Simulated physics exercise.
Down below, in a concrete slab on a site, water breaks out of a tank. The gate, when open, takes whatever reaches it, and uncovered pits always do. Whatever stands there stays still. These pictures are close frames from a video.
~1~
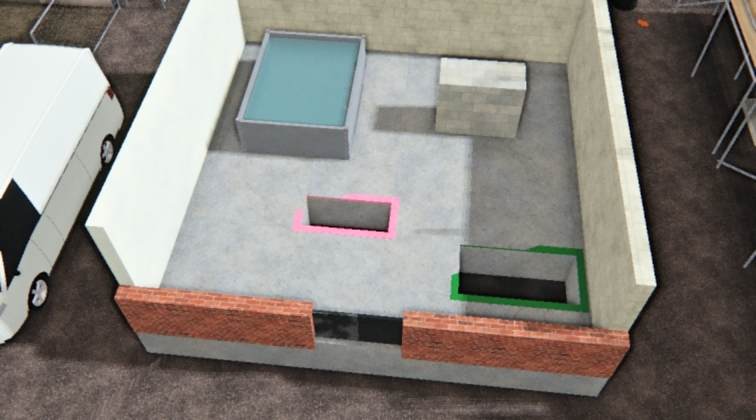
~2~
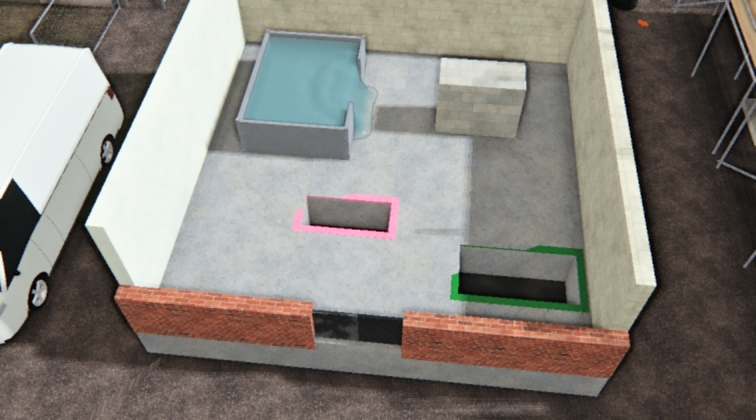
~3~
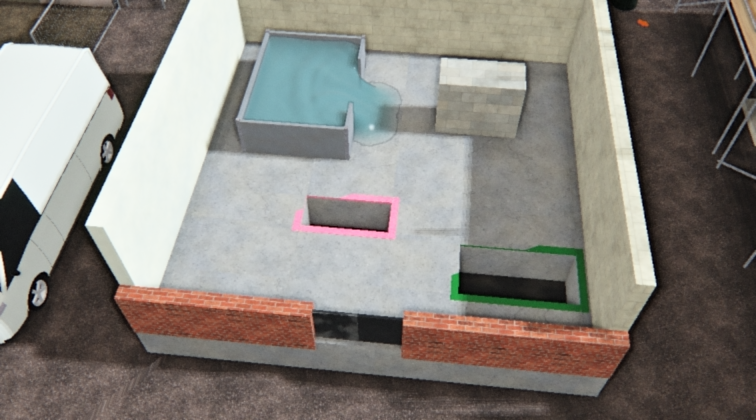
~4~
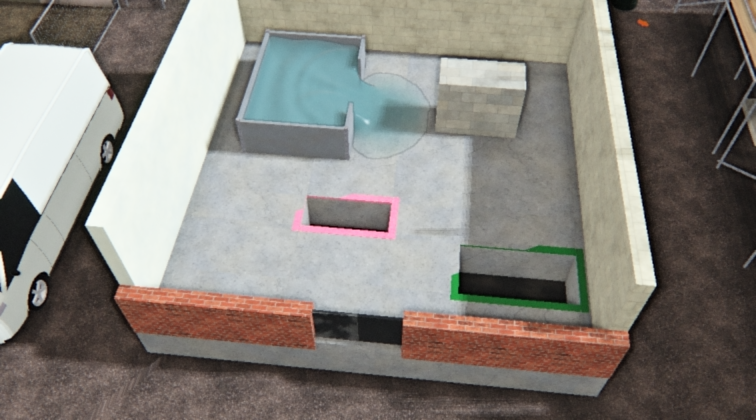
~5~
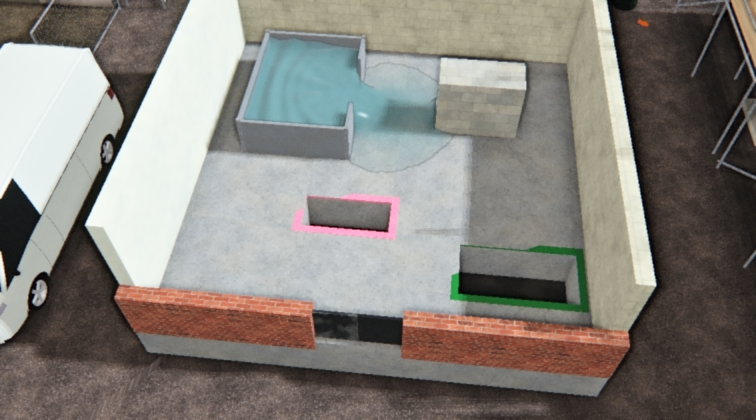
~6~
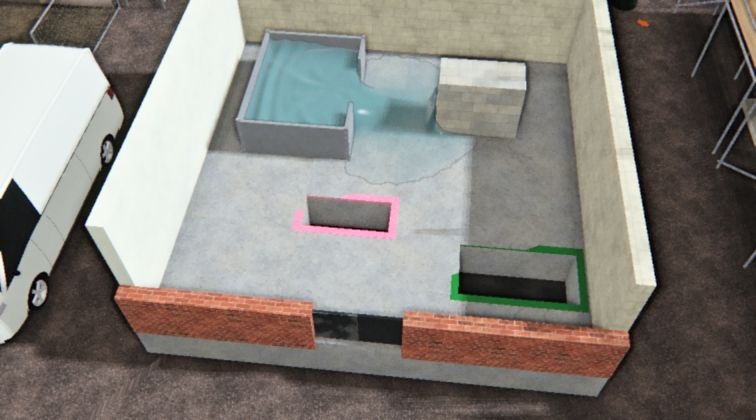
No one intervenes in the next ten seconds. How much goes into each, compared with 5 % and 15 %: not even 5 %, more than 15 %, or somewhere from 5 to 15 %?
Result: The gate will drain shy of five per cent, the green pit will drain in excess of fifteen per cent, the pink pit will drain shy of five per cent.
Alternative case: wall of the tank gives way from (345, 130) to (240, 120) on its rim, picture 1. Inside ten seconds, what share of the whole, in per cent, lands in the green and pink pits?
I'd say the green pit gets around 25 percent and the pink pit around 45 percent.
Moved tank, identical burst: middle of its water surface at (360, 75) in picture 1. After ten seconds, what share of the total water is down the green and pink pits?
Shares - green: 40 in a hundred, pink: 4 in a hundred.
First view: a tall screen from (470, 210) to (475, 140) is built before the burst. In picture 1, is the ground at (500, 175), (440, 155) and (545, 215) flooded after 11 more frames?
Result in the order given: Unaffected, drowned, unaffected.
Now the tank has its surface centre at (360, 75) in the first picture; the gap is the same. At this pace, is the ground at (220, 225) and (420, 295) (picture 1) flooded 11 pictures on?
Looking at the two spots in order, the first is bone-dry and the second is waterlogged.
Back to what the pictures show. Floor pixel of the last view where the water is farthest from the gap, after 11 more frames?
The front should reach about (584, 291).
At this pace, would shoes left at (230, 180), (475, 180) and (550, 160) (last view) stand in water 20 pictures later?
Well, in turn they'd be dry underfoot, wet underfoot and wet underfoot.
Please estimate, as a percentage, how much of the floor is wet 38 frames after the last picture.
Around 65 percent of it.
A moment on, water covers 30 % of the floor; the gate 0 %, the green pit 0 %, the pink pit 0 %.
Next, water covers 45 % of the floor; the gate 0 %, the green pit 3 %, the pink pit 0 %.
Then, water covers 55 % of the floor; the gate 0 %, the green pit 11 %, the pink pit 0 %.
Later, water covers 65 % of the floor; the gate 0 %, the green pit 30 %, the pink pit 1 %.
In the end, water covers 75 % of the floor; the gate 0 %, the green pit 52 %, the pink pit 1 %.
